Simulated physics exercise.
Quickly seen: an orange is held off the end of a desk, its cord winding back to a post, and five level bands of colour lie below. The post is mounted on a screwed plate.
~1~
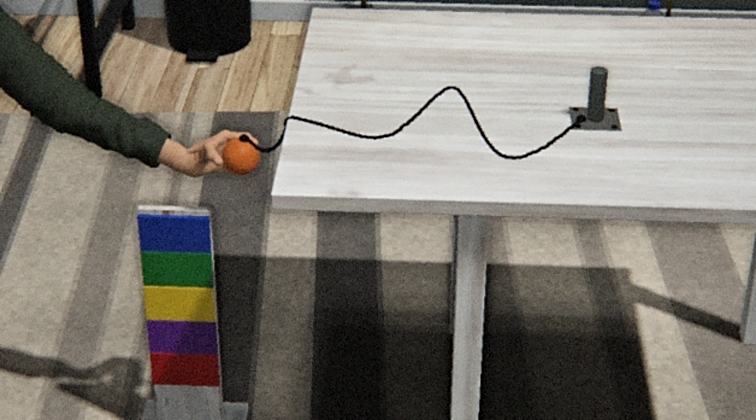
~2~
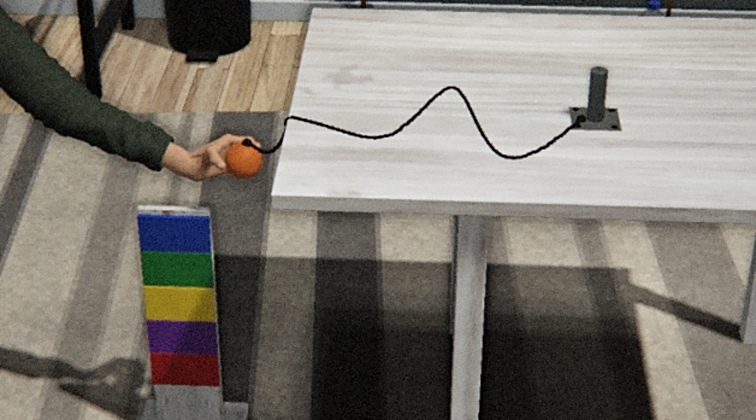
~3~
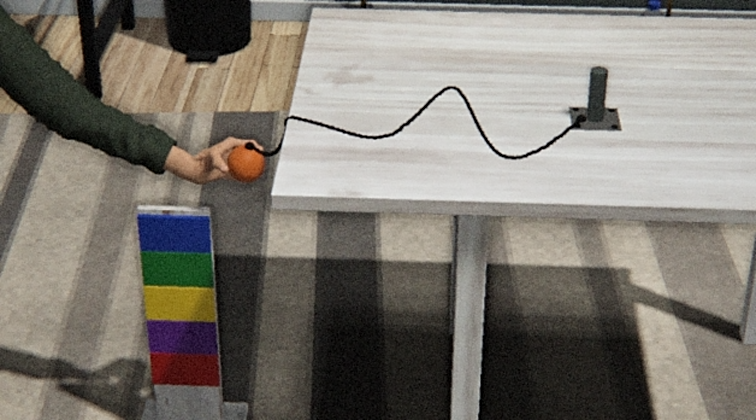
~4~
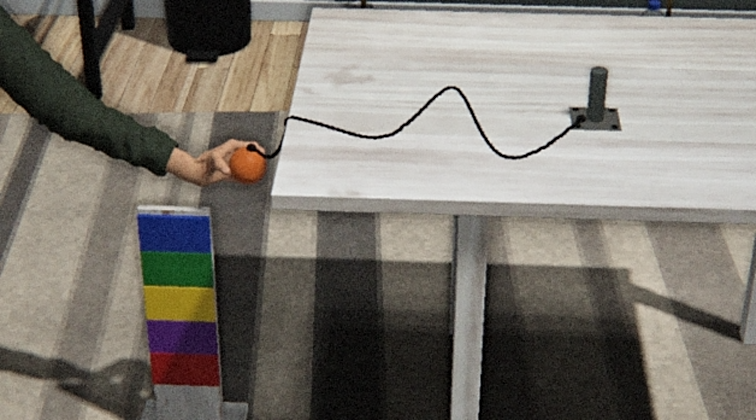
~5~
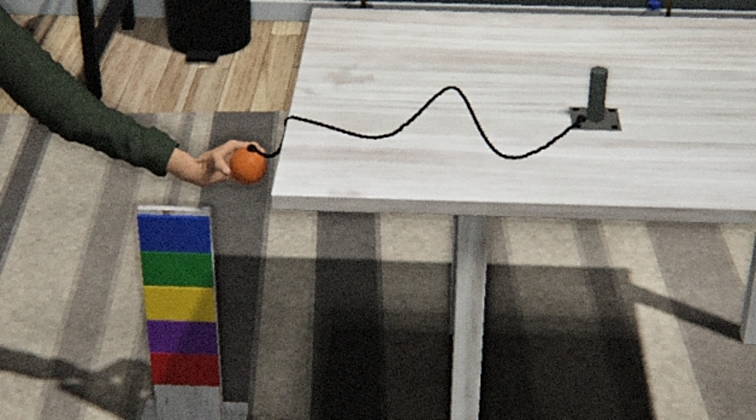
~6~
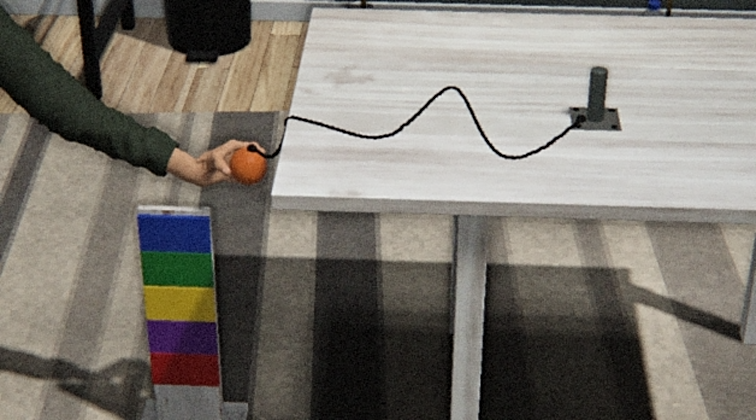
A hand holding an orange ball on a slack, wavy black cord shifts very slightly right and down beside the table's left edge, then stays still; the cord's post and the five-coloured upright board below do not move.
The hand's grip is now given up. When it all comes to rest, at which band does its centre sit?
At red.
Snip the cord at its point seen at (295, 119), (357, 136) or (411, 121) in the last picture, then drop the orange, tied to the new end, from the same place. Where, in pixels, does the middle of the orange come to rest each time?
About (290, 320), then (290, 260), then (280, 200).
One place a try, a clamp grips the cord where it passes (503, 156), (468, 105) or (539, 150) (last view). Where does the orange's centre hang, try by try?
In order: (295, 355), then (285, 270), then (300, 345).
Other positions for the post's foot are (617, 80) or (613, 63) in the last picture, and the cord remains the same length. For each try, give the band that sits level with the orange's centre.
Result 1: Purple. Result 2: Purple.
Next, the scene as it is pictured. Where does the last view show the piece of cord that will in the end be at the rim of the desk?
At (440, 94).
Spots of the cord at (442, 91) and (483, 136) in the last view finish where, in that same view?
First: (288, 130). Second: (413, 123).
Soon after, orange near (299, 334); level with purple.
After that, orange near (300, 386); level with red.
In the end, orange near (302, 389); level with red. At red.
